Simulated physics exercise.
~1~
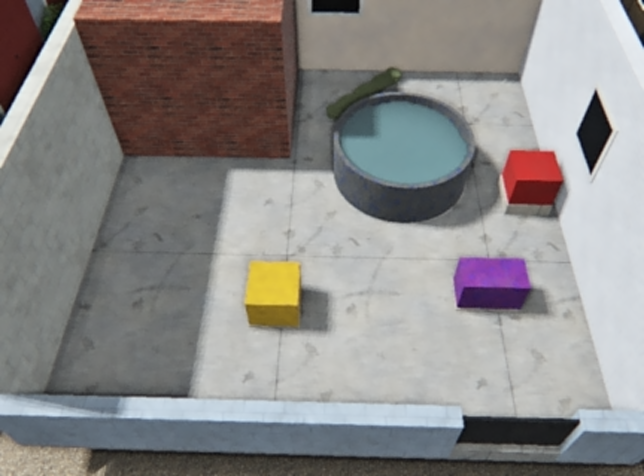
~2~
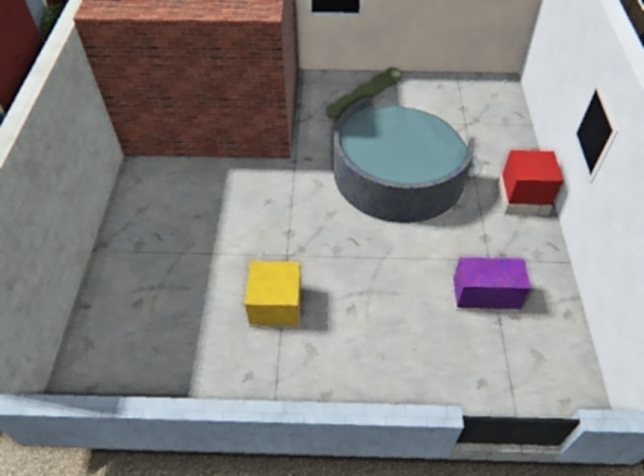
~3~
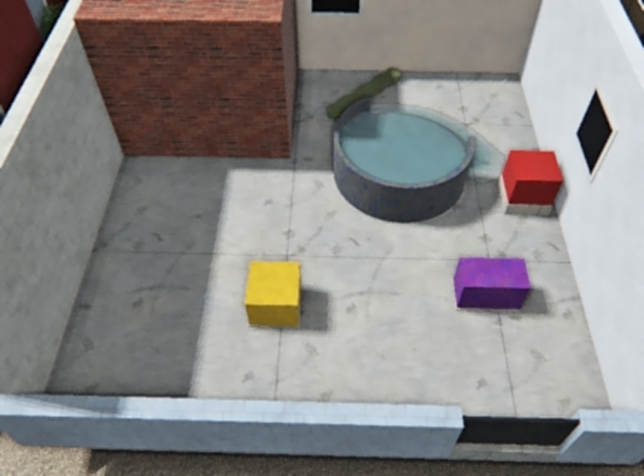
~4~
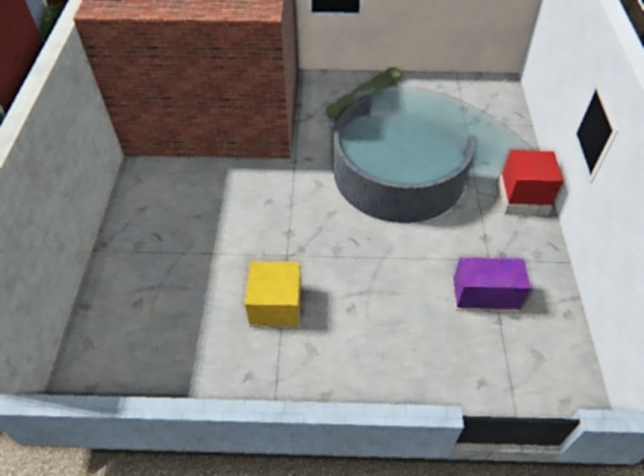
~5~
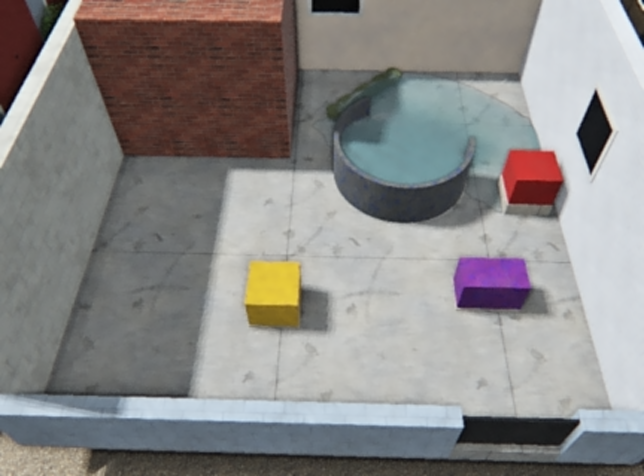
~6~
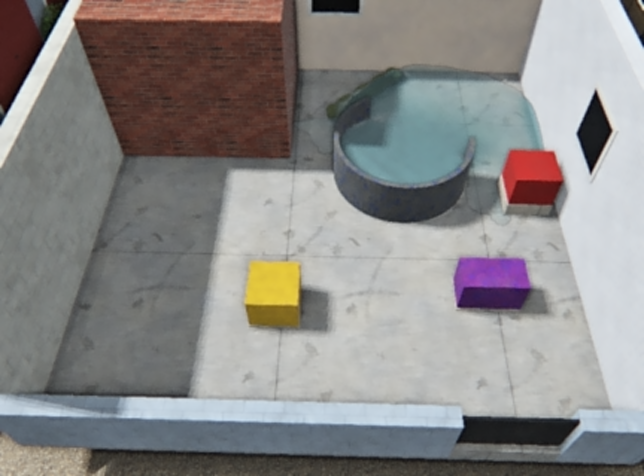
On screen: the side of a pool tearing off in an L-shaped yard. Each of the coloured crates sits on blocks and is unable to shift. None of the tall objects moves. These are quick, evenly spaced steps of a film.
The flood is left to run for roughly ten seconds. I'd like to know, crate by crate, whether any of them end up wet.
In the end the yellow crate is hit by the water, the purple crate is hit by the water, the red crate is hit by the water.
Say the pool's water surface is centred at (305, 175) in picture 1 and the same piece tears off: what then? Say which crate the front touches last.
It is the yellow crate.
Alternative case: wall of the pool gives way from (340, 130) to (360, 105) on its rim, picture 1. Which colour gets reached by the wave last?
The purple crate comes last.
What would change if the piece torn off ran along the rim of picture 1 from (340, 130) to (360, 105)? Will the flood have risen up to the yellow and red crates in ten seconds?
In that case the yellow one is flooded and the red one is never flooded.
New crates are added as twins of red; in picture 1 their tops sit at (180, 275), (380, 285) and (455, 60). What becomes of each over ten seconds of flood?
Listed in turn: Clear / clear / overtopped.
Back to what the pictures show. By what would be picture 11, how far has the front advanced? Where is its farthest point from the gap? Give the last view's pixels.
The farthest wet point should be near (561, 255).
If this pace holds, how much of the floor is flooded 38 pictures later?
Roughly 60 percent, I'd say.
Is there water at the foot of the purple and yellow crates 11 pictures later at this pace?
Purple: Wet, yellow: Dry.
A moment on, water covers 25 % of the floor; the yellow crate not reached, the purple crate not reached, the red crate water round its plinth.
Next, water covers 25 % of the floor; the yellow crate not reached, the purple crate water round its plinth, the red crate water round its plinth.
Then, water covers 35 % of the floor; the yellow crate not reached, the purple crate water round its plinth, the red crate water round its plinth.
Later, water covers 60 % of the floor; the yellow crate water round its plinth, the purple crate water round its plinth, the red crate water round its plinth.
In the end, water covers 90 % of the floor; the yellow crate was topped, the purple crate was topped, the red crate was topped.
